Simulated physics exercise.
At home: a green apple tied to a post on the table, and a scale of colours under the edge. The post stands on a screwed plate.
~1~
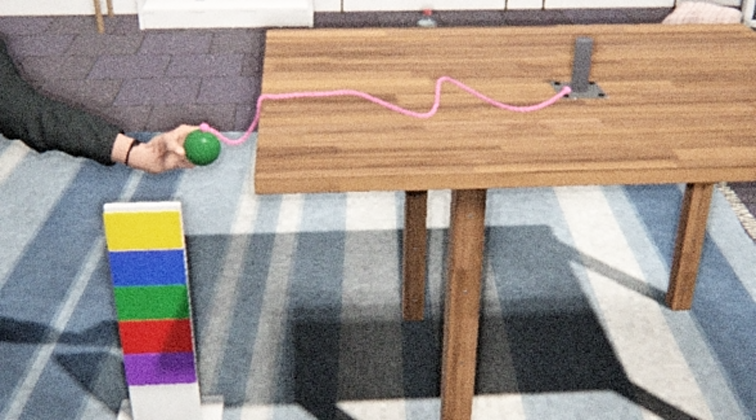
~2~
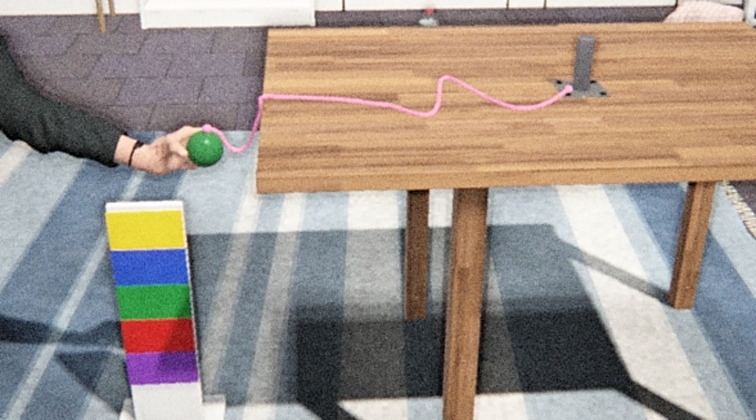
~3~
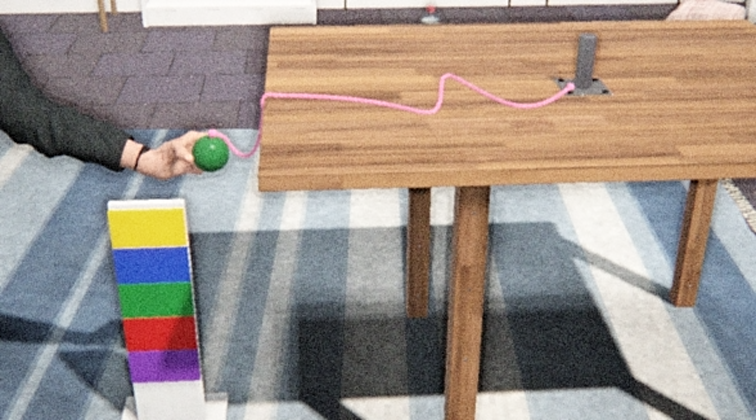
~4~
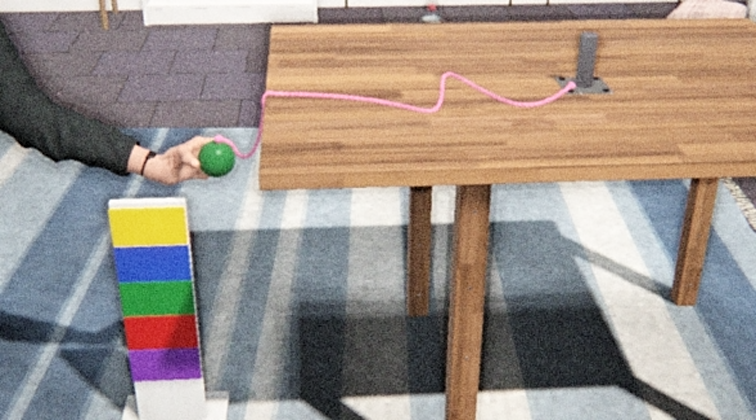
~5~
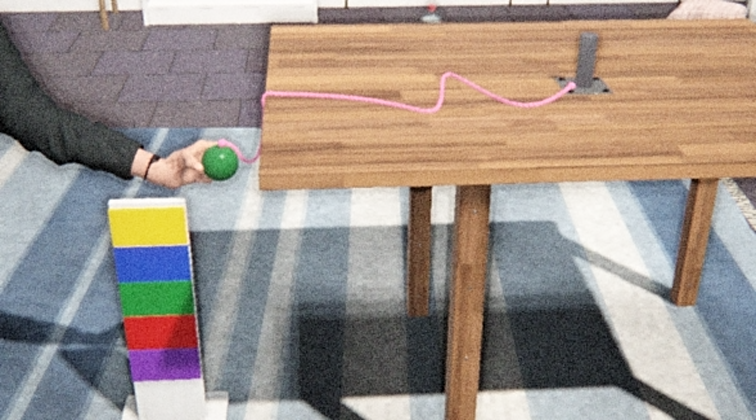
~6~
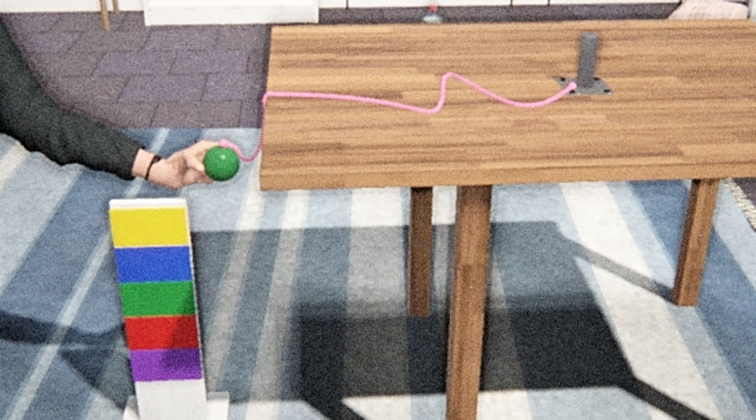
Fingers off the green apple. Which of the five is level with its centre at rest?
Its middle rests at the purple band.
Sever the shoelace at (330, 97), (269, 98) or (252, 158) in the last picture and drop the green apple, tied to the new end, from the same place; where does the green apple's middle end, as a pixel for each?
The places are (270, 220), (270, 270) and (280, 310).
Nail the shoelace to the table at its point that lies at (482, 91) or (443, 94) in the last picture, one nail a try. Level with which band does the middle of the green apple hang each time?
It would be red; blue.
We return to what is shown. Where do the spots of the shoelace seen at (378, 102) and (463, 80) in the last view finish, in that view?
About (268, 152), and the other about (401, 91).
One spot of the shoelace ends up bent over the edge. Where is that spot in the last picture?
That spot is around (428, 112).
A little later, apple near (240, 360); level with purple.
Next, apple near (301, 344); level with purple.
Later still, apple near (271, 352); level with purple.
When it is over, apple near (281, 351); level with purple. The purple one.
